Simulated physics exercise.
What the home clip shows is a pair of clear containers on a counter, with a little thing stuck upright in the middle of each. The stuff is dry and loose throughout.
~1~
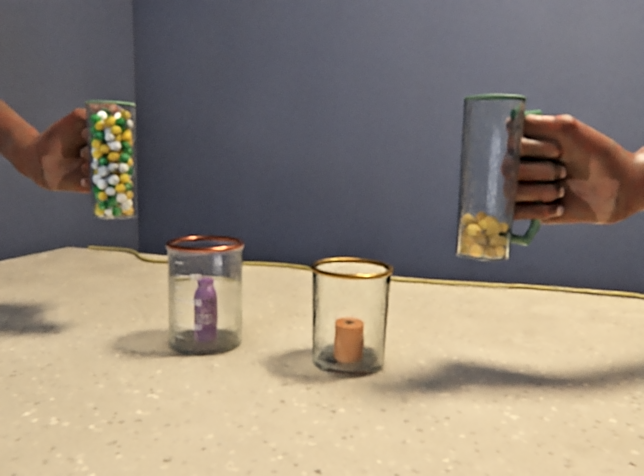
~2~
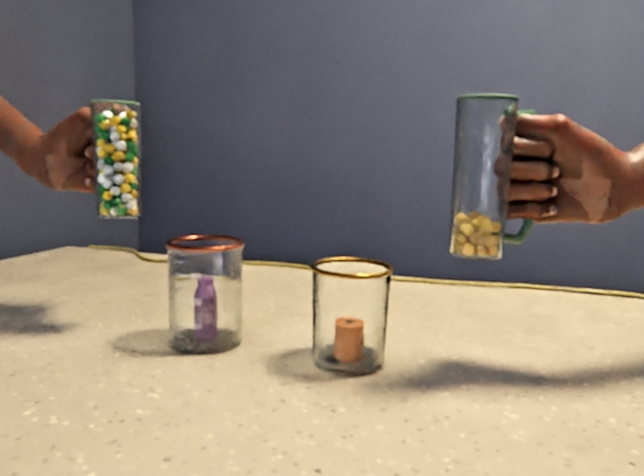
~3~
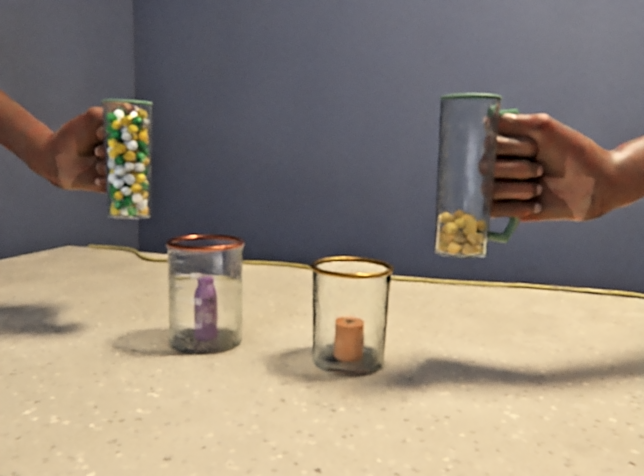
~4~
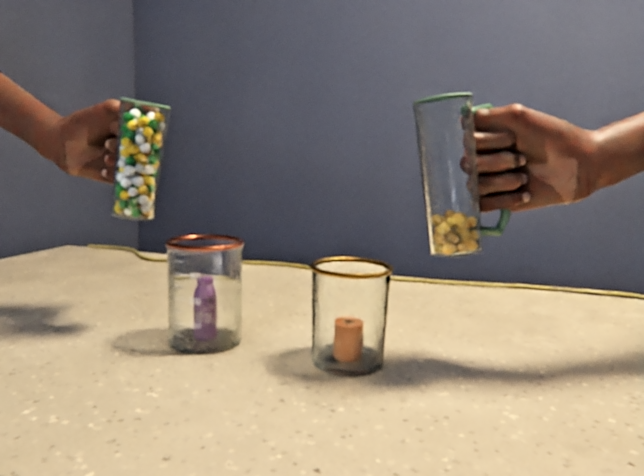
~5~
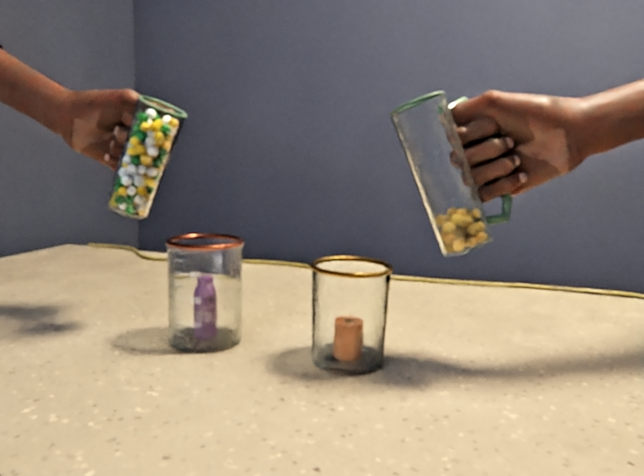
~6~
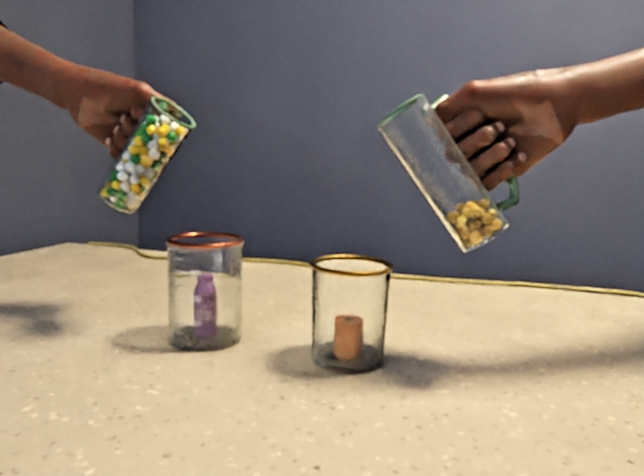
Two hands holding clear cups, one nearly full of colorful beads and one with a few yellow puffs, moved inward above two glasses holding small objects, then tilted the cups toward each other.
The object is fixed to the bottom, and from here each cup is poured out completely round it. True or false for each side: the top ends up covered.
Left object: False; right object: False.
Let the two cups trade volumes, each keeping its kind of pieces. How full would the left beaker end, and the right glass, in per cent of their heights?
Left: Roughly 15 per cent. Right: Roughly 60 per cent.
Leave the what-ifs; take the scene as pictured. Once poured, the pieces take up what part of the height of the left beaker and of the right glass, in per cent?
Level check: Left near 45 %, right near 25 %.
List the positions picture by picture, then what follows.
The first frame shows small bottle in the left beaker at (206, 308), reaching well over half way up; left cup at (113, 161), nearly full of round plastic beads; small roll in the right glass at (349, 341), reaching about a third of the way up; right cup at (488, 179), a quarter full of puffed corn balls.
The second frame shows left cup at (118, 161), upright; right cup at (481, 178), upright.
The third frame shows left cup at (129, 160), upright; right cup at (465, 178), upright.
The fourth frame shows left cup at (139, 161), tipped 9°; right cup at (449, 177), tipped 9°.
The fifth frame shows left cup at (144, 160), tipped 23°; right cup at (442, 176), tipped 23°.
The sixth frame shows small bottle in the left beaker at (206, 304); left cup at (144, 158), tipped 37°; small roll in the right glass at (348, 338); right cup at (443, 175), tipped 37°.
Then, 0.51 s after the last picture, left beaker empty, all of its cupful still in the cup; right glass empty, all of its cupful still in the cup.
Then, 0.95 s after the last picture, left beaker nearly empty, about two thirds of its cupful still in the cup; right glass empty, all of its cupful still in the cup.
Then, 1.33 s after the last picture, left beaker a third full, none of its cupful still in the cup; right glass nearly empty, none of its cupful still in the cup.
At rest, left beaker half full (surface near (206, 290)), nothing beside it; right glass a quarter full (surface near (348, 333)), nothing beside it; the left thing is still showing; the right thing is still showing.
